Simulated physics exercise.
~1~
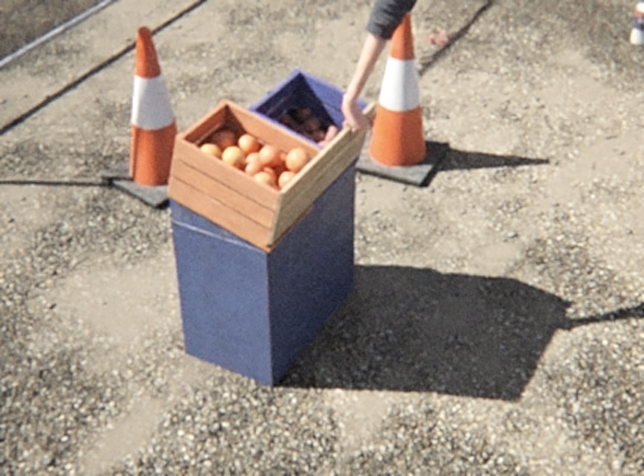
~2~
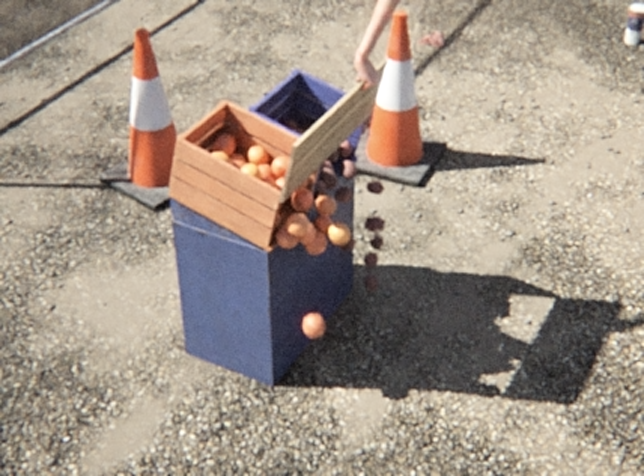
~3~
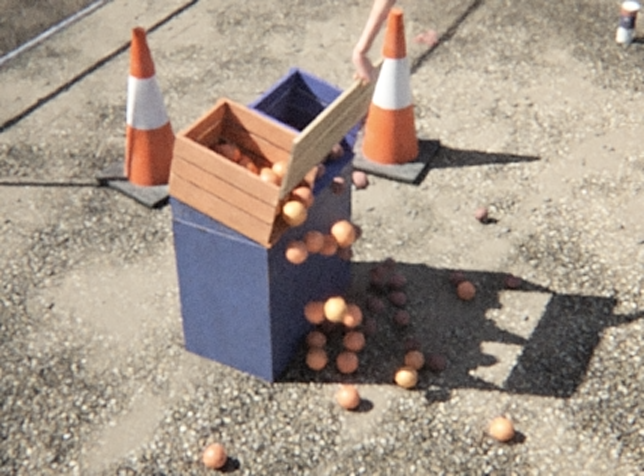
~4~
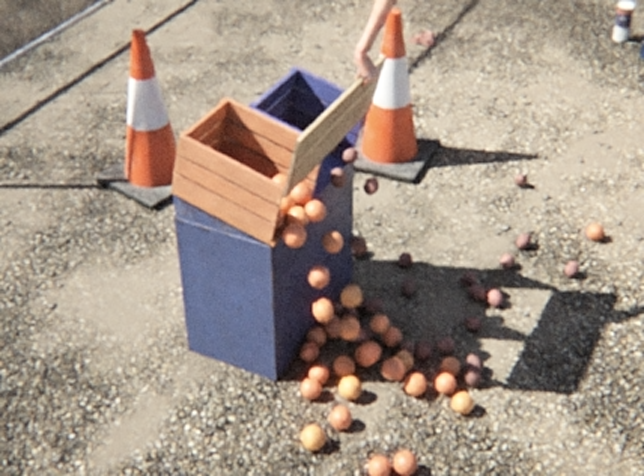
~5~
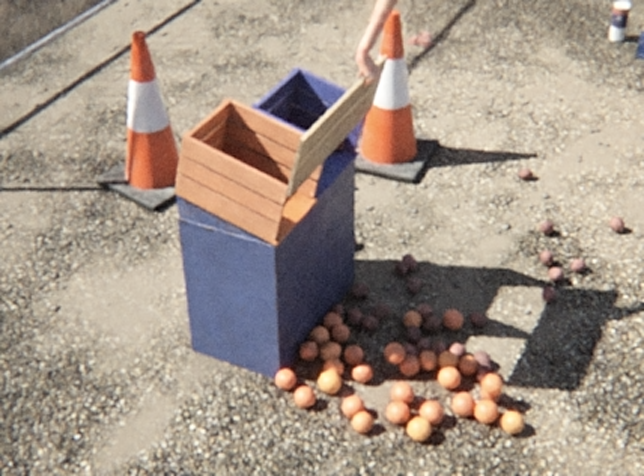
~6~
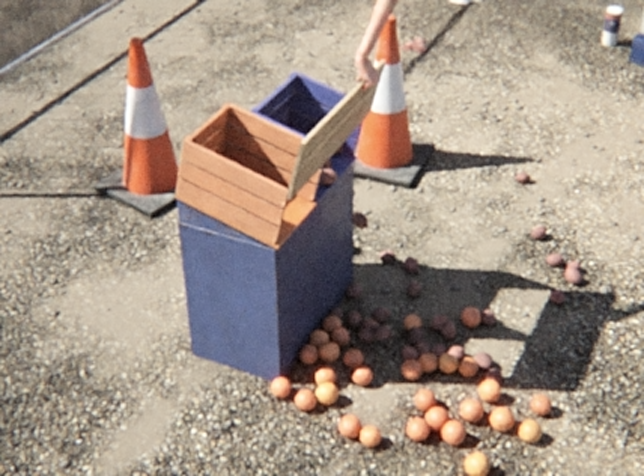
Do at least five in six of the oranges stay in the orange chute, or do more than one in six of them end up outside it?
More than one in six of them end up outside it. The orange chute empties completely, and its oranges lie spread over the ground.
